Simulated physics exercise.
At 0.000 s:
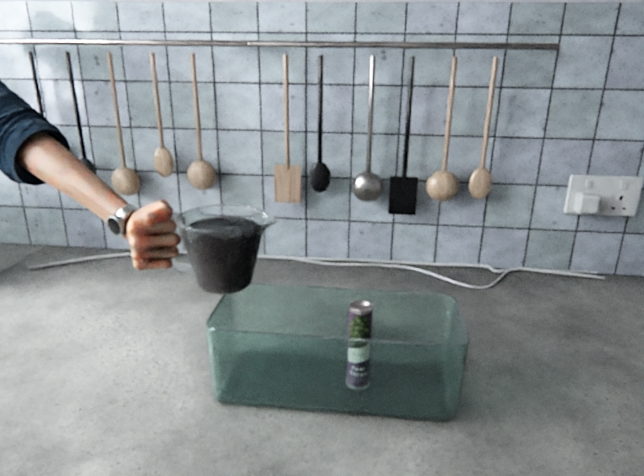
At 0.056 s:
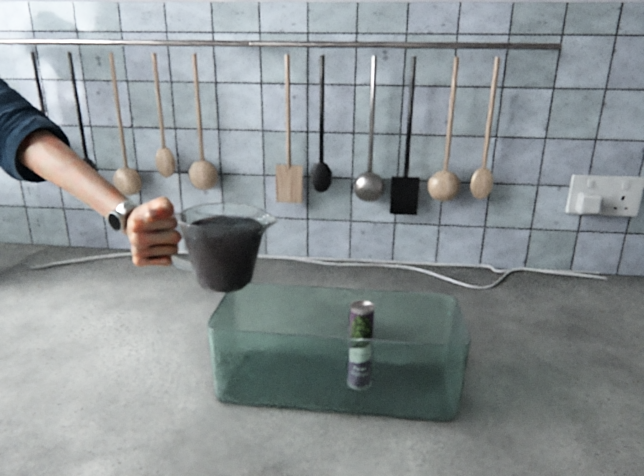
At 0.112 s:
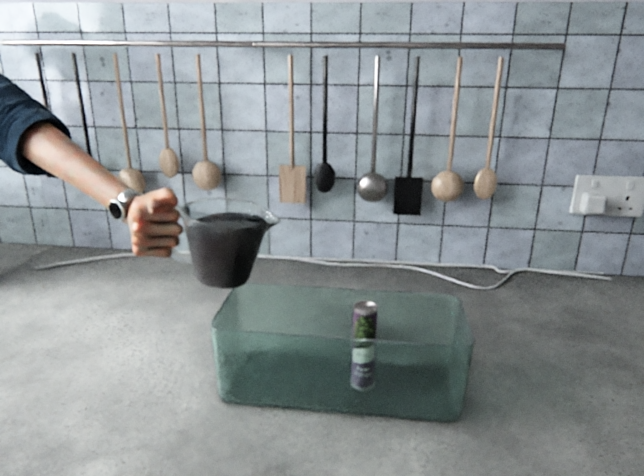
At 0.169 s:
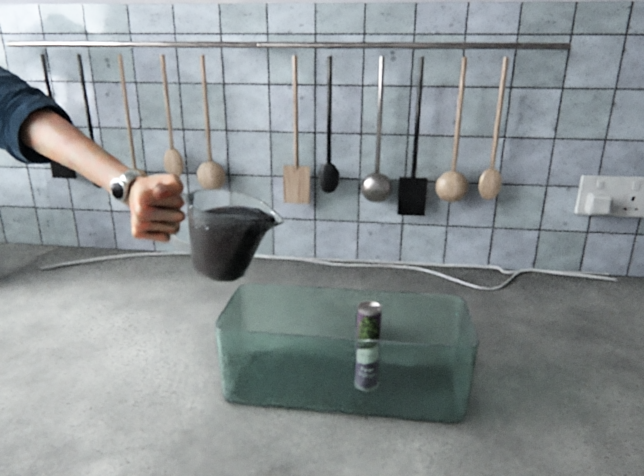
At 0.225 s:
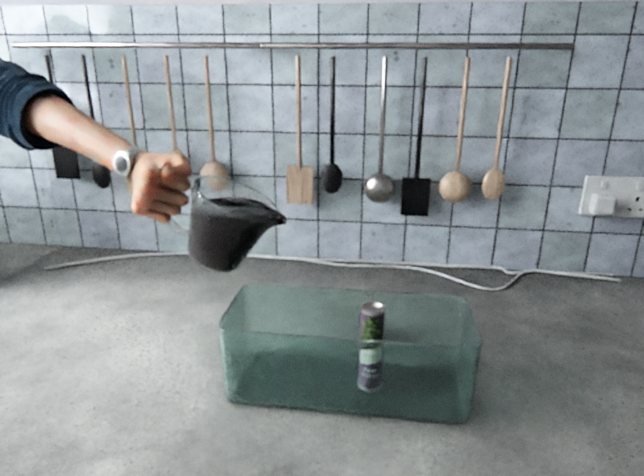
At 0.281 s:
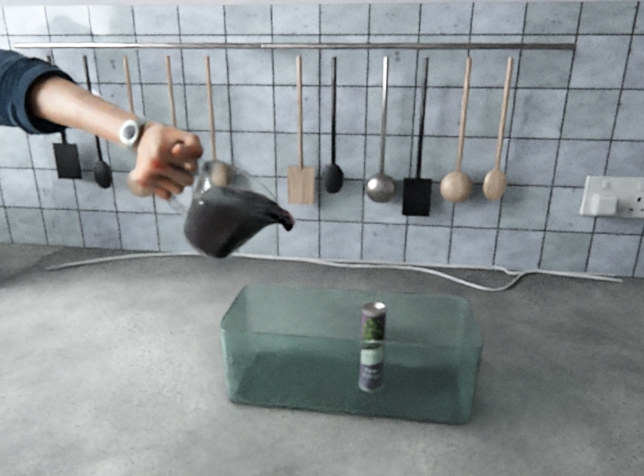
The clip opens with a hand at the left holding a clear jug of dark liquid almost level above a long greenish basin, where a small tin stands upright. The hand tilts the jug rightward, slowly then more steeply, and the liquid reaches the spout while the tin stays still.
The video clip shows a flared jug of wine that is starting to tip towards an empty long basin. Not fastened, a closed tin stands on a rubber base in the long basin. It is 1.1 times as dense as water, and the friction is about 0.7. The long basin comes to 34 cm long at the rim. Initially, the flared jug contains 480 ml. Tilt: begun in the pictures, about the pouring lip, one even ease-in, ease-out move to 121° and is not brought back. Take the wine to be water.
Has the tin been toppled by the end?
Yes, it has gone over.
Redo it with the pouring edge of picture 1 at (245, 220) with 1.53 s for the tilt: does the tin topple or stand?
Then it remains upright.
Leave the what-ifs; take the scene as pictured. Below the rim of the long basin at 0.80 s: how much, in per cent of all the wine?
Around 92 parts in a hundred.
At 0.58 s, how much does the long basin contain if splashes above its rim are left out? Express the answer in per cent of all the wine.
Around 18 percent.
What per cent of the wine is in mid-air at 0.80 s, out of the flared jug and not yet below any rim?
I'd say some 8 per cent is in the air.
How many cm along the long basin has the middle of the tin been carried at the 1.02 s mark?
I'd put it at around 7 centimetres.
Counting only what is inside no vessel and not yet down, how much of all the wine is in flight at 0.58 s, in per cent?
Around 46 percent.
Then, 0.58 s in, the tilt is 103° and 35 per cent is still to pour; the tin stands where it began.
Then, 0.80 s in, the tilt is 121° and 0 per cent is still to pour; the tin leans 48°.
Then, 1.02 s in, the tilt is 121° and 0 per cent is still to pour; the tin lies on its side.
Then, 1.27 s in, the tilt is 121° and 0 per cent is still to pour; the tin lies on its side.
Finally, the tin lies on its side.
